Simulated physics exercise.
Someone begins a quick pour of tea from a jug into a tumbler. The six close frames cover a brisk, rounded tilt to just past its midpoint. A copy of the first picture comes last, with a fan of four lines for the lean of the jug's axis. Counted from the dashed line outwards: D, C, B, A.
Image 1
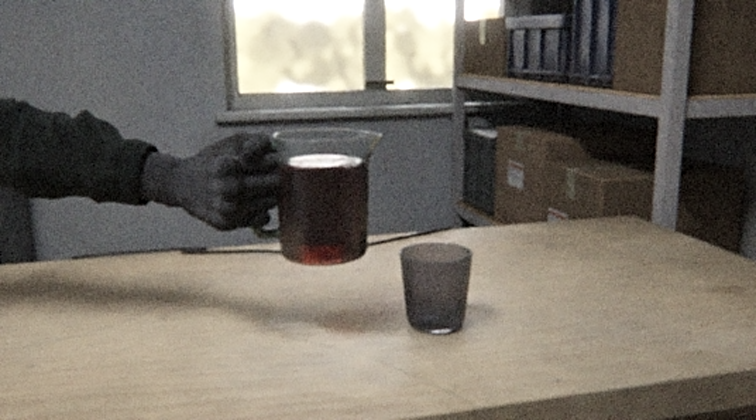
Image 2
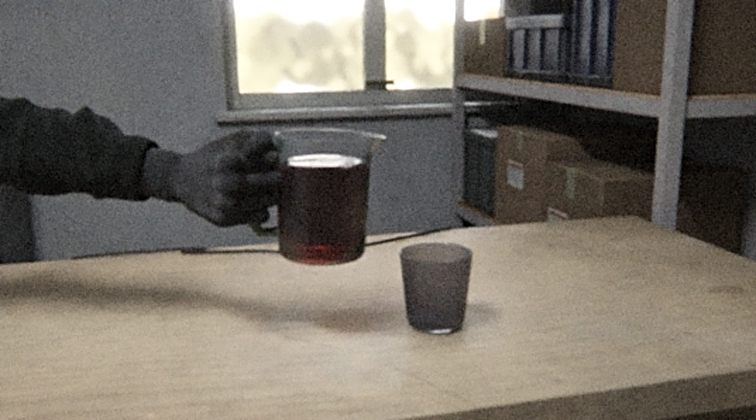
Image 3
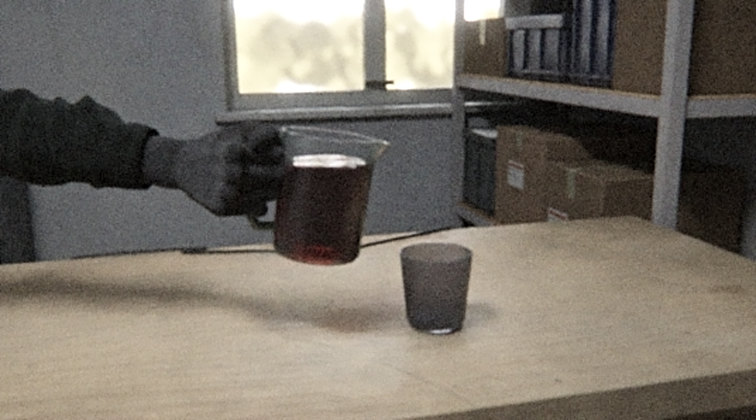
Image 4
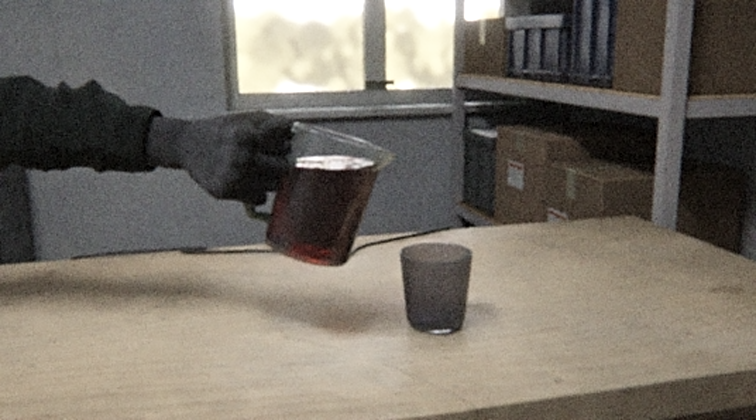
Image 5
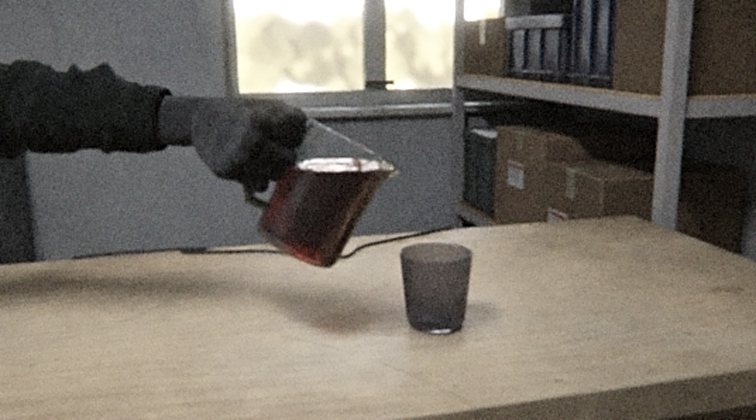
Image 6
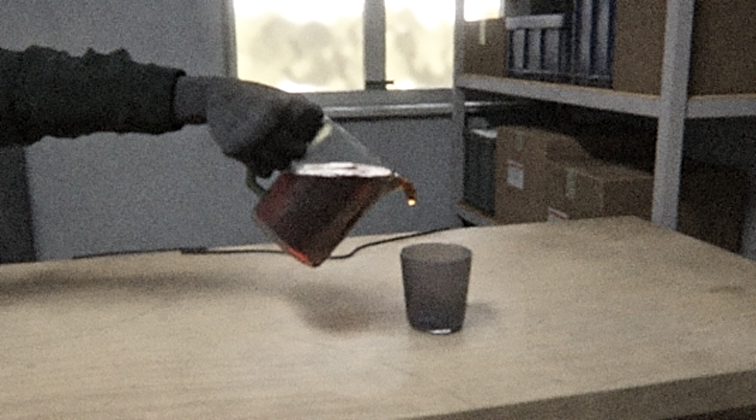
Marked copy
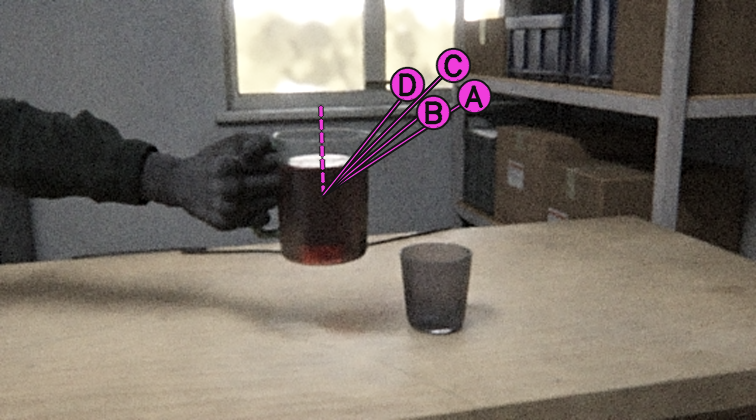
A gloved or dark-skinned hand in a dark sleeve, reaching in from the left, holds a clear glass jug of dark red tea nearly upright, then steadily tips it rightward until a little amber liquid slips over the lip. A smoky grey tumbler stands still below, right of the jug, on a pale wooden table. The steady, level view shows a dim storeroom with a bright window and shelved boxes behind.
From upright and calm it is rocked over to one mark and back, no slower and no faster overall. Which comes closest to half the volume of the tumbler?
I would pick tilt B.
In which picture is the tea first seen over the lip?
In picture 6.
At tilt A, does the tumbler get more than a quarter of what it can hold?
Yes, it does.
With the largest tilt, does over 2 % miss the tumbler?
No.
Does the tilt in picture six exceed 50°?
No, it does not.
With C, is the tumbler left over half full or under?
Under half.
In magenta, A at (460, 105); B at (416, 118); C at (440, 77); D at (399, 100).
For tilt A, the tumbler ends with about 71 % of what it can hold.
For tilt B, the tumbler ends with about 51 % of what it can hold.
For tilt C, the tumbler ends with about 35 % of what it can hold.
For tilt D, the tumbler ends with about 21 % of what it can hold.
